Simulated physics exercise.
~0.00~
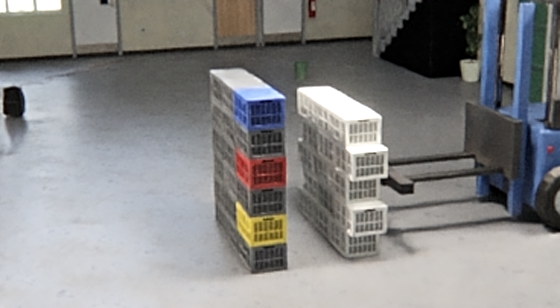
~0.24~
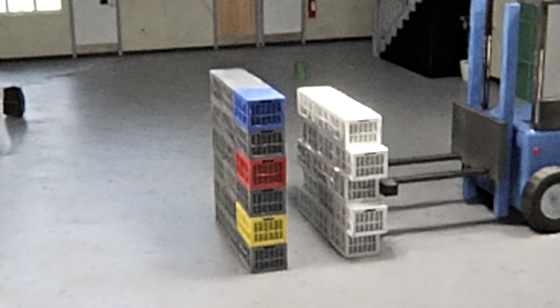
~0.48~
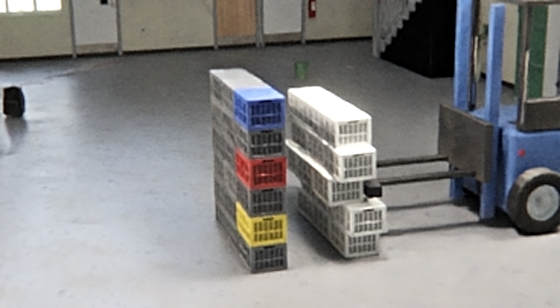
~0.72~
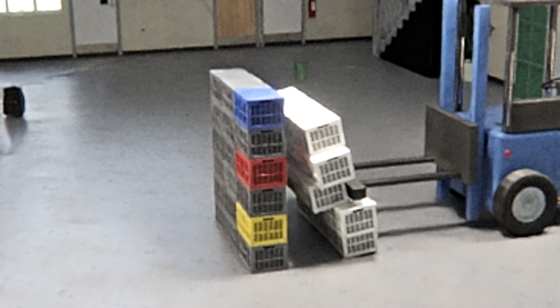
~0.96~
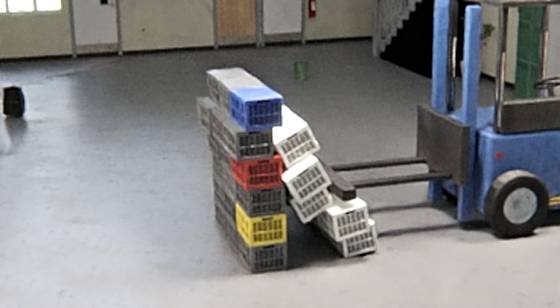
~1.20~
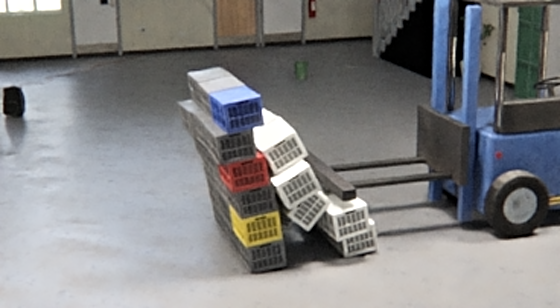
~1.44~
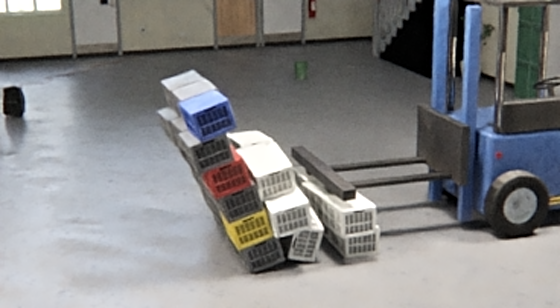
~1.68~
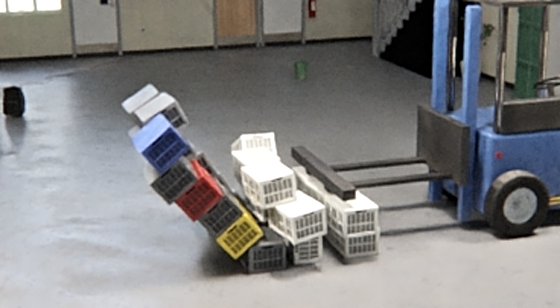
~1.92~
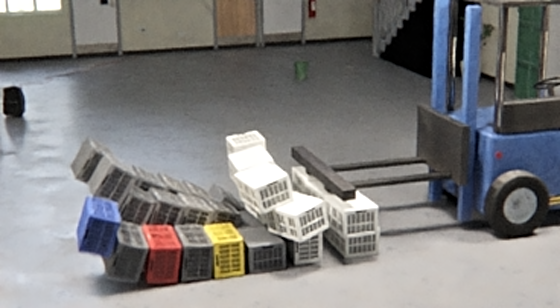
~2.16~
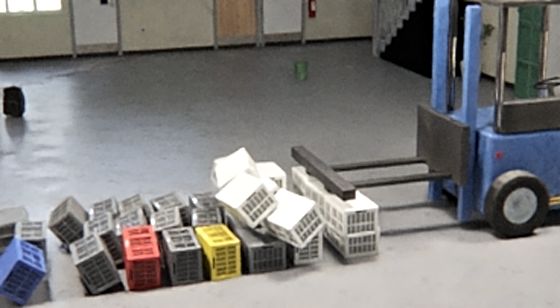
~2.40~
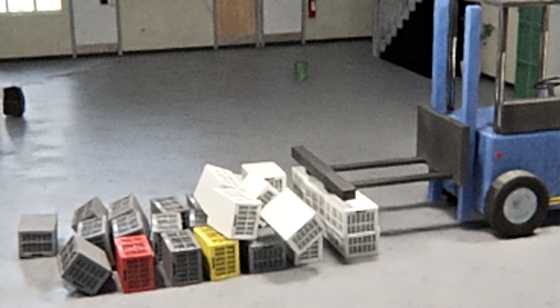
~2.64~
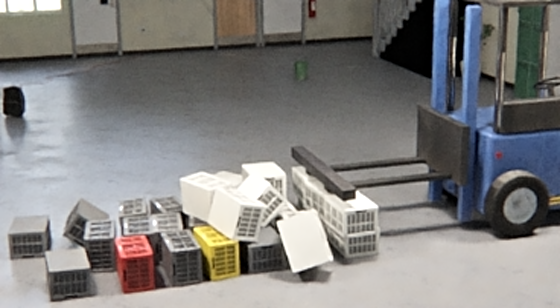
At first, a pale stack of crates and a darker one with blue, red and yellow crates stand side by side on a grey floor, as a blue lift truck pushes in from the right with a beam across its forks. The pale stack buckles and slants left against its neighbour. The truck stops, but the darker stack keeps tipping, bends into a curve and topples to the left. Its crates spill out in a row while pale ones tumble after them. Finally, red and yellow crates lie among the heap, with a few pale crates still stacked beside the beam.
